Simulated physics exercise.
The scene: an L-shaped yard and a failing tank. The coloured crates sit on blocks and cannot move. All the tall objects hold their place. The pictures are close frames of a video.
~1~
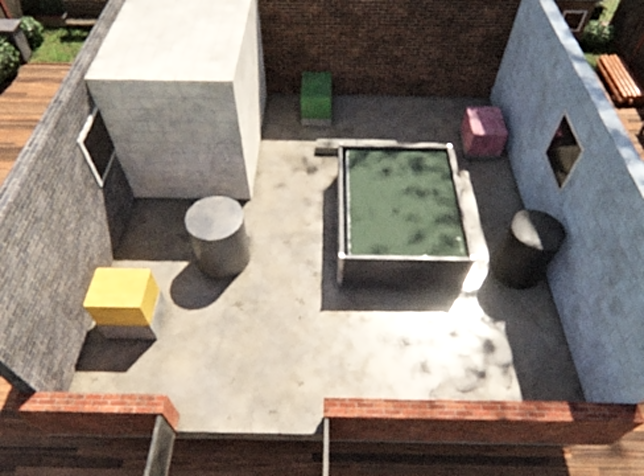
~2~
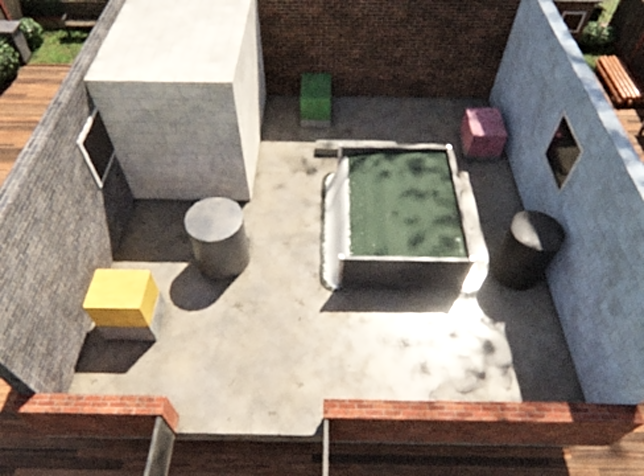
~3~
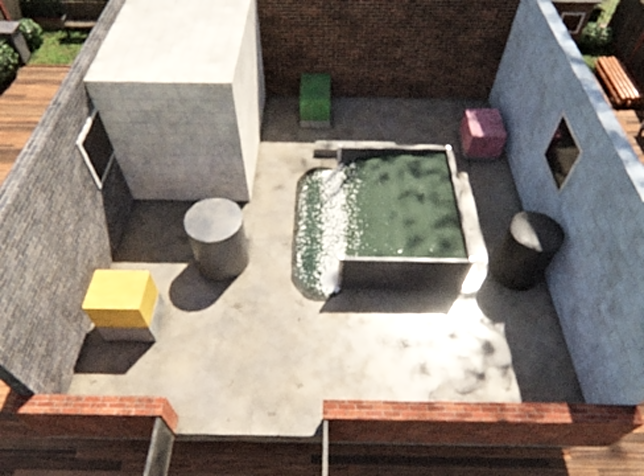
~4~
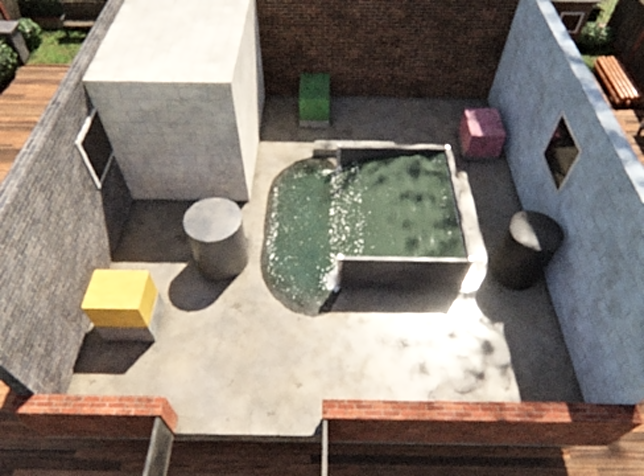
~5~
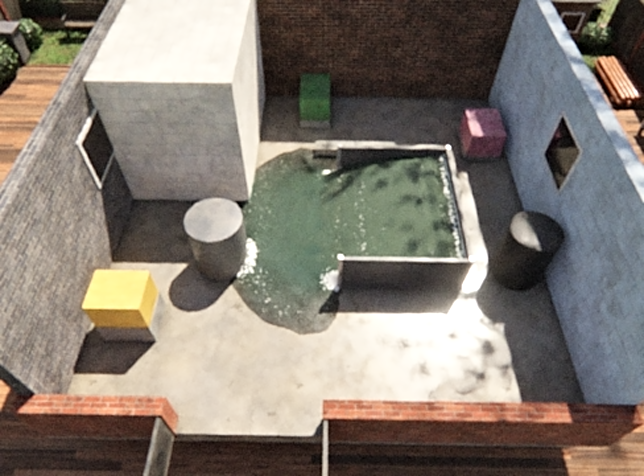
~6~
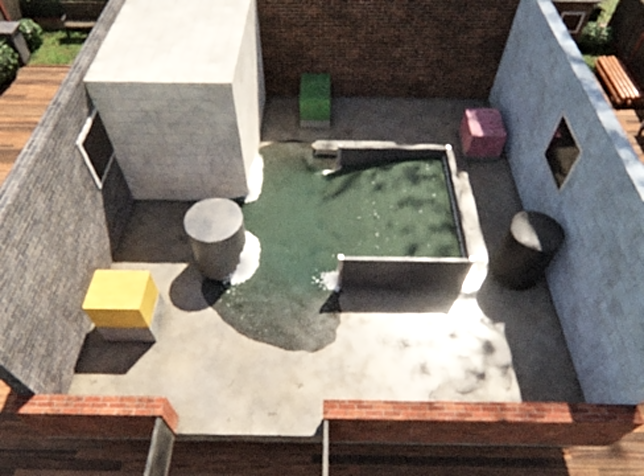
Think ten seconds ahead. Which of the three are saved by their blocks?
The pink crate gets wet; the green crate gets wet; the yellow crate stays dry.
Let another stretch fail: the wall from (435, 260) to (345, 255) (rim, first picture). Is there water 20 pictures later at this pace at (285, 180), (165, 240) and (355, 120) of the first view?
As listed: Clear, dry, not flooded.
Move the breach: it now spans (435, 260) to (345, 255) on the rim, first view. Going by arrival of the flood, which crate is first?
The crate marked yellow.
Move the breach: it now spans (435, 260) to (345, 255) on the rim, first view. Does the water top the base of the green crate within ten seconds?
Then: The green one keeps dry.
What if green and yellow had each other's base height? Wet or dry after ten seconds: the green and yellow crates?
The green one keeps dry; the yellow one is soaked.
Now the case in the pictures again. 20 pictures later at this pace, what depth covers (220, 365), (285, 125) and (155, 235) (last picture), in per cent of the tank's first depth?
In turn 8, 35 and 30 in a hundred.
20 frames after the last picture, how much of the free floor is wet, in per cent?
Close to 55 %.
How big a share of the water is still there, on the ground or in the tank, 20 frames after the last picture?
Near 96 in a hundred.
A moment on, water covers 30 % of the floor; the pink crate not reached, the green crate not reached, the yellow crate water round its plinth.
Next, water covers 40 % of the floor; the pink crate not reached, the green crate water round its plinth, the yellow crate water round its plinth.
Then, water covers 55 % of the floor; the pink crate not reached, the green crate water round its plinth, the yellow crate water round its plinth.
Later, water covers 85 % of the floor; the pink crate water round its plinth, the green crate water round its plinth, the yellow crate water round its plinth.
In the end, water covers 100 % of the floor; the pink crate was topped, the green crate was topped, the yellow crate stayed above the water.
